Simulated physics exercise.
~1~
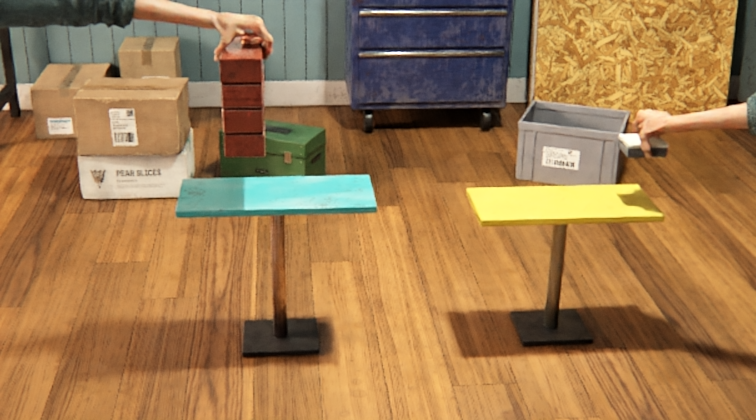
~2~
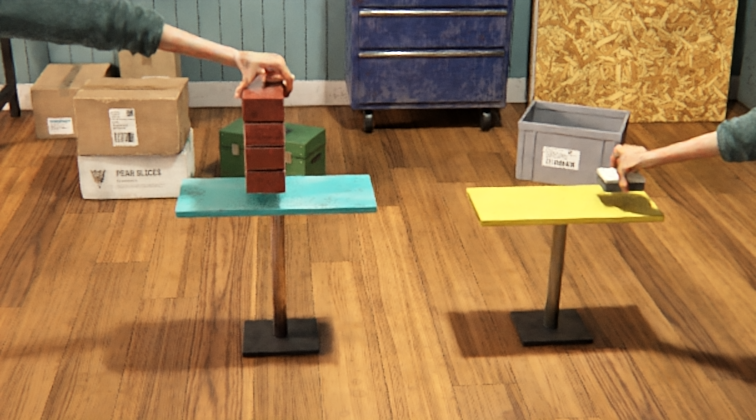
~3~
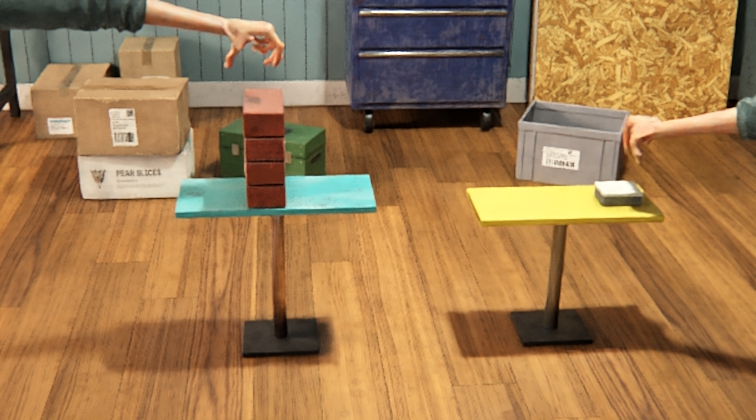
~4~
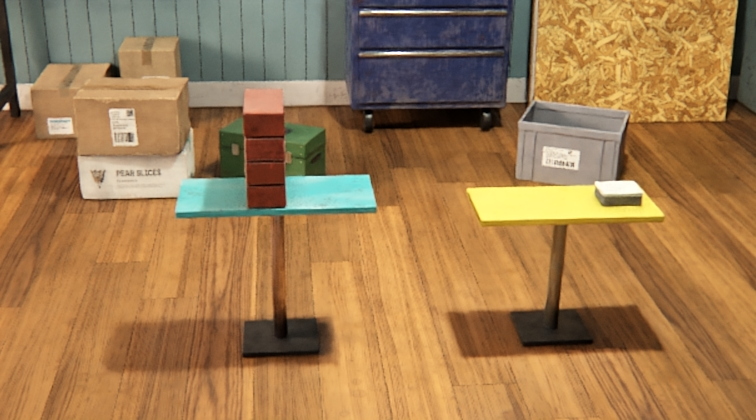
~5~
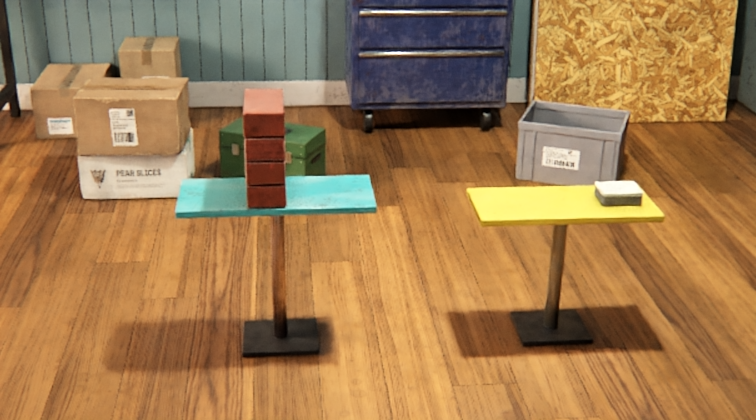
The clip opens on a workshop with a wooden floor, where one hand holds a stack of red bricks above a turquoise stand on the left and another holds a small sponge near a yellow side table on the right. The left hand moves the bricks slightly right and down onto the turquoise top, while the right hand brings the sponge left and down toward the right end of the yellow top. Both hands let go and draw back out of view. The bricks and sponge stay where they were placed, and both supports remain level and steady.
